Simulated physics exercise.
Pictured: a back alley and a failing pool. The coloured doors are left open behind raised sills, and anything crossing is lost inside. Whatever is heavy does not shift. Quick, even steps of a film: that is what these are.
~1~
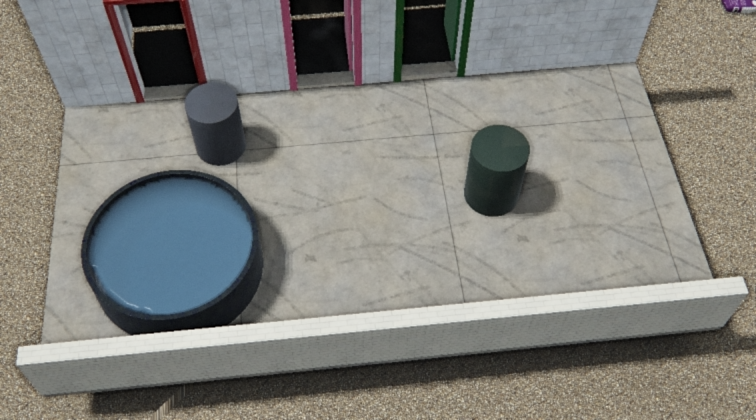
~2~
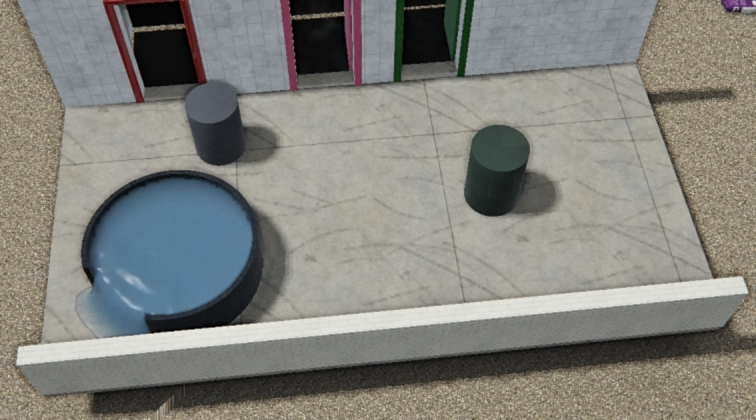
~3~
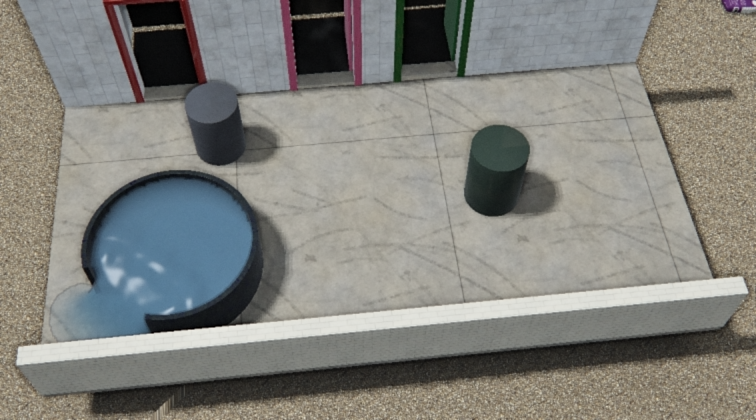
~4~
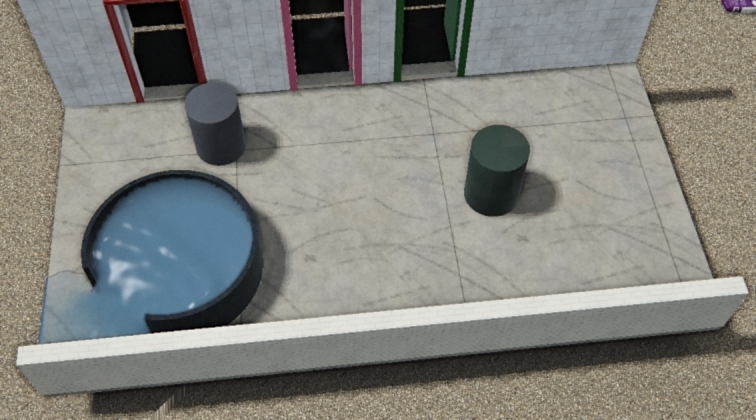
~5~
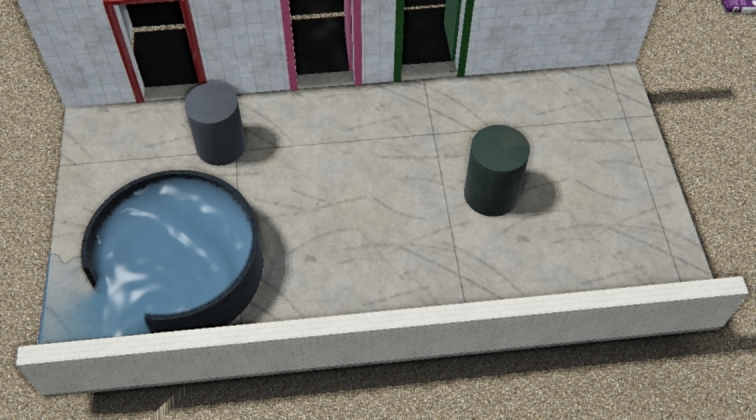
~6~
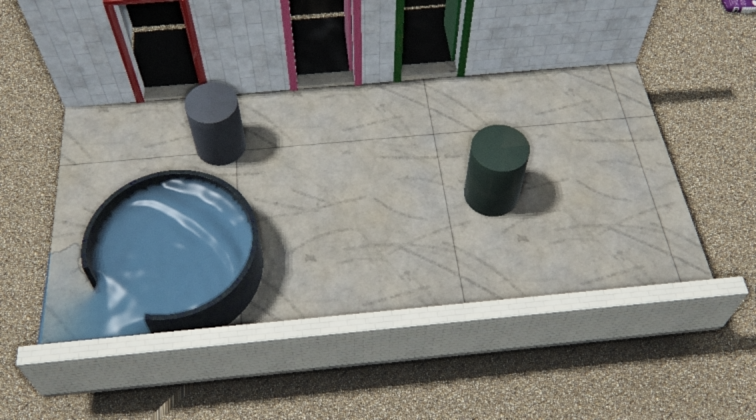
Back alley with coloured open doorways, a round pool breaking at its lower left rim and water spreading across the paving.
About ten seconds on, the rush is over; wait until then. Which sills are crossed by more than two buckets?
In the end red door: Does not exceed it; pink door: Does not exceed it; green door: Does not exceed it.
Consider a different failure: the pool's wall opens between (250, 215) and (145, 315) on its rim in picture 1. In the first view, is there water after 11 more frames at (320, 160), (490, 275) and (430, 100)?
Point by point: Unwetted; soaked; unwetted.
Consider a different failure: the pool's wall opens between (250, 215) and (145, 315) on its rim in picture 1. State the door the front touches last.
That's the red-painted one.
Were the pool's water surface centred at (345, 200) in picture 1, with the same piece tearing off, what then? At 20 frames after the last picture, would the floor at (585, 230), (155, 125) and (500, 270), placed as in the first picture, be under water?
Result: Inundated; spared; inundated.
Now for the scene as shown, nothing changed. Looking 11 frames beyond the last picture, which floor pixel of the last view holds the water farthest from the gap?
Estimated pixel: (419, 332).
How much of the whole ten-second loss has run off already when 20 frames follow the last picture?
About 60 per cent.
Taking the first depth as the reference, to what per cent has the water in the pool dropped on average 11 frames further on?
Roughly 52 per cent.
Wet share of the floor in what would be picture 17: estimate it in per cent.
That should be about 10 %.
A moment on, water covers 5 % of the floor; the red door not reached, the pink door not reached, the green door not reached.
Next, water covers 10 % of the floor; the red door not reached, the pink door not reached, the green door not reached.
Then, water covers 20 % of the floor; the red door not reached, the pink door not reached, the green door not reached.
Later, water covers 25 % of the floor; the red door not reached, the pink door not reached, the green door not reached.
In the end, water covers 15 % of the floor; the red door not reached, the pink door not reached, the green door not reached.
